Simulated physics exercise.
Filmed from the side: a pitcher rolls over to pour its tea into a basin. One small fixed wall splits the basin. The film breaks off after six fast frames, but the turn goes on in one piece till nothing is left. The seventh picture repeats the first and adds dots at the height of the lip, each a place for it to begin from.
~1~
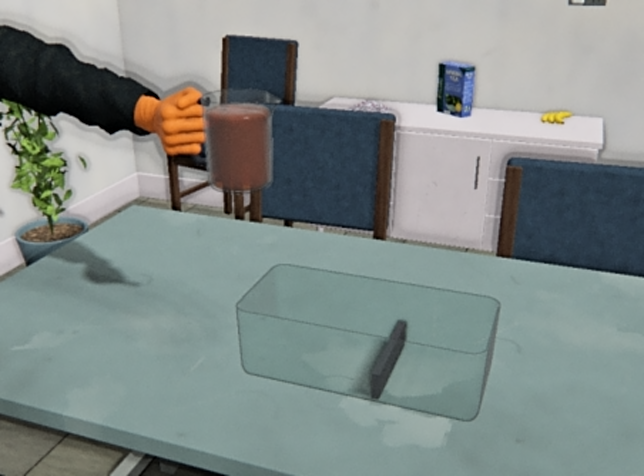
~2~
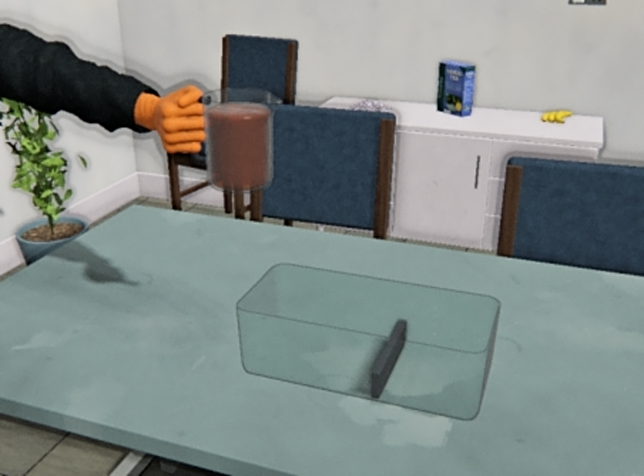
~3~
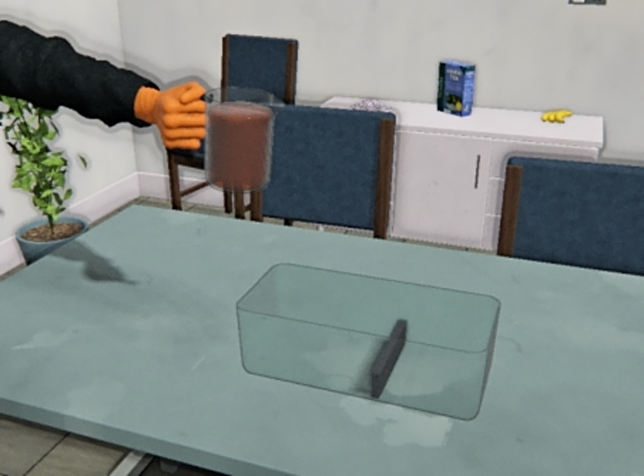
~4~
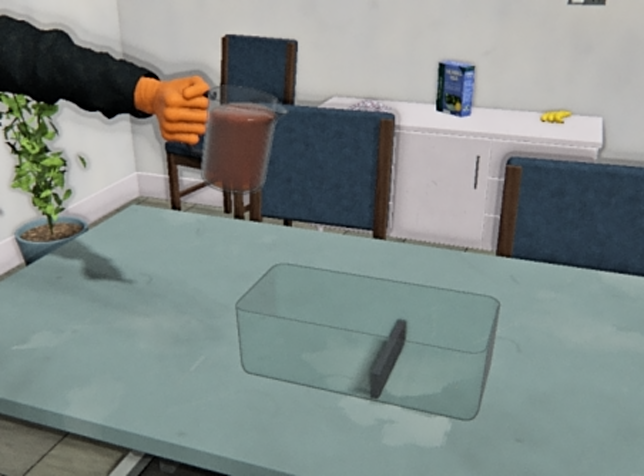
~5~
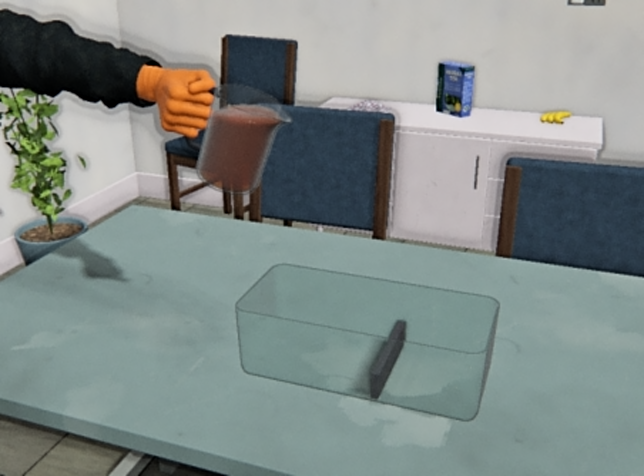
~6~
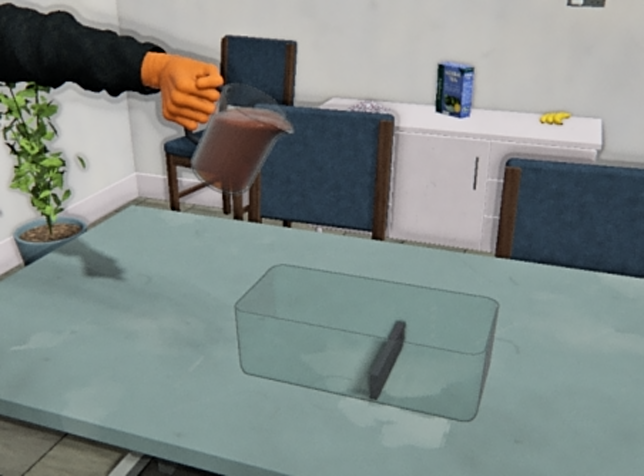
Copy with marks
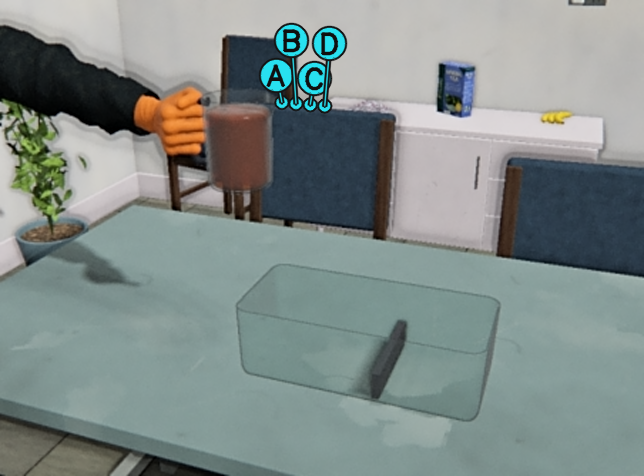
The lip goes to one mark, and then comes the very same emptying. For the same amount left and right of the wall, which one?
I would pick spot D.
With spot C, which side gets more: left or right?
More ends on the left.
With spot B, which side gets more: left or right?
The left side.
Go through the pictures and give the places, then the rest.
The first picture shows upright, lip at (279, 102); basin from (243, 368) to (479, 419); top of the wall at (390, 346); nothing has left yet.
The second picture shows upright, lip at (280, 102); nothing has left yet.
The third picture shows tipped about 5°, lip at (283, 106); nothing has left yet.
The fourth picture shows tipped about 11°, lip at (286, 112); nothing has left yet.
The fifth picture shows tipped about 20°, lip at (290, 121); nothing has left yet.
The sixth picture shows tipped about 30°, lip at (293, 132); nothing has left yet.
In cyan, A at (281, 102); B at (296, 103); C at (310, 104); D at (324, 105).
With A, about 86 % ends left of the wall and 8 % right of it; 5 % is lost outside.
With B, about 87 % ends left of the wall and 6 % right of it; 8 % is lost outside.
With C, about 83 % ends left of the wall and 8 % right of it; 9 % is lost outside.
With D, about 53 % ends left of the wall and 45 % right of it; 3 % is lost outside.
